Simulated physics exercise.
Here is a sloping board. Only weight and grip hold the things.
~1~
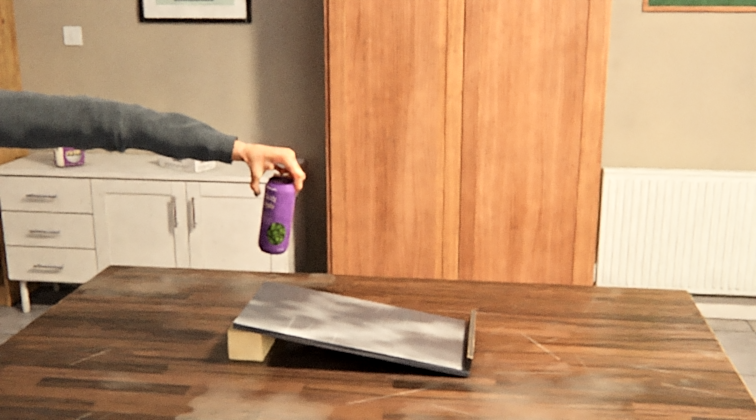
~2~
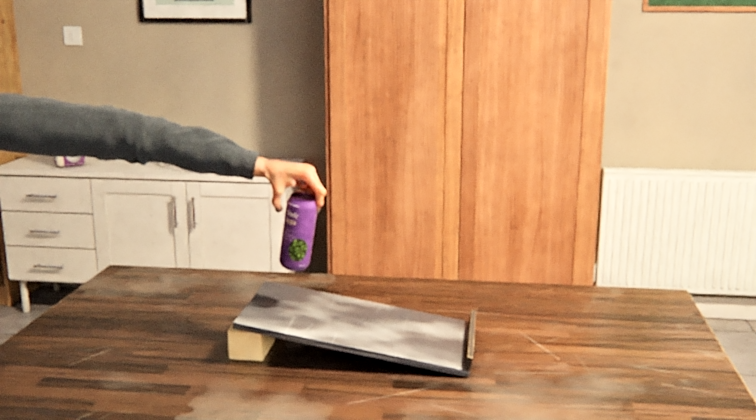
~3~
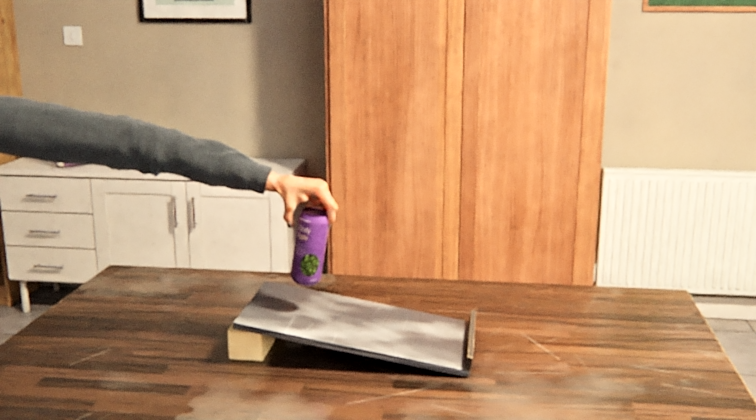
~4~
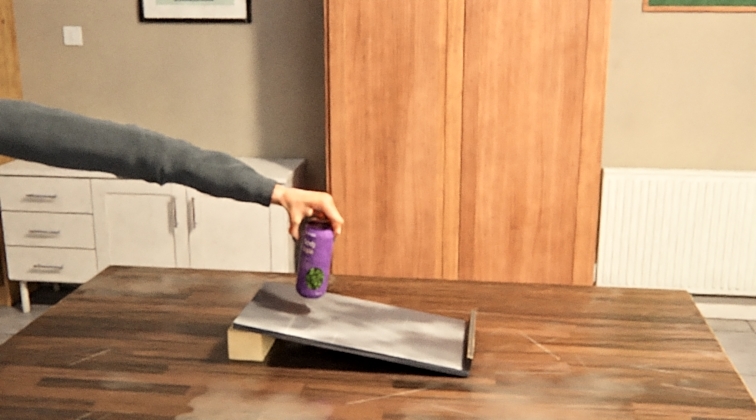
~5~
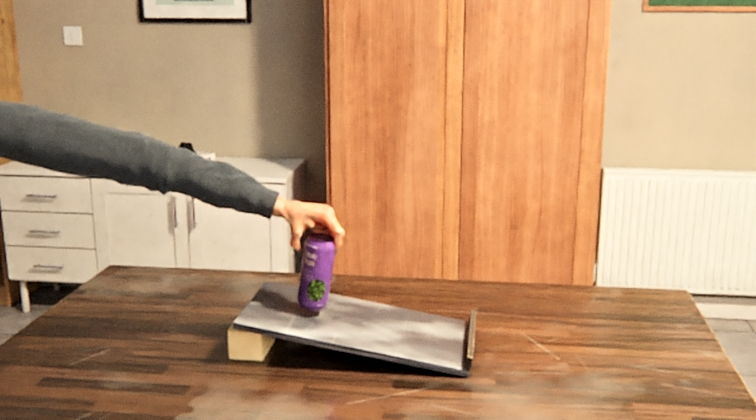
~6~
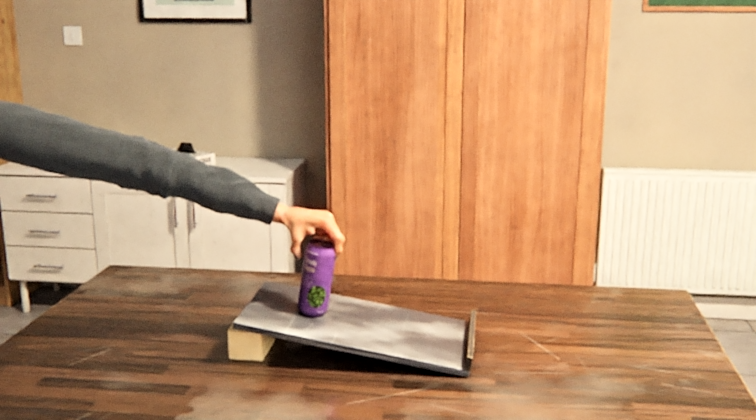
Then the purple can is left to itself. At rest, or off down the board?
As it turns out, it stays where it is put.
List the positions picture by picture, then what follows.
The first frame shows still above its spot; purple can (277, 216).
The second frame shows still above its spot; purple can (298, 232).
The third frame shows still above its spot; purple can (310, 247).
The fourth frame shows still above its spot; purple can (315, 260).
The fifth frame shows still above its spot; purple can (316, 272).
The sixth frame shows set down, still held; purple can (317, 279).
Then, 0.20 s on from there, no change.
Then, 0.50 s on from there, purple can resting near (317, 279).
In the end, it is unmoved. At the end, from the last picture's camera, purple can near (317, 279). The purple can keeps its place.
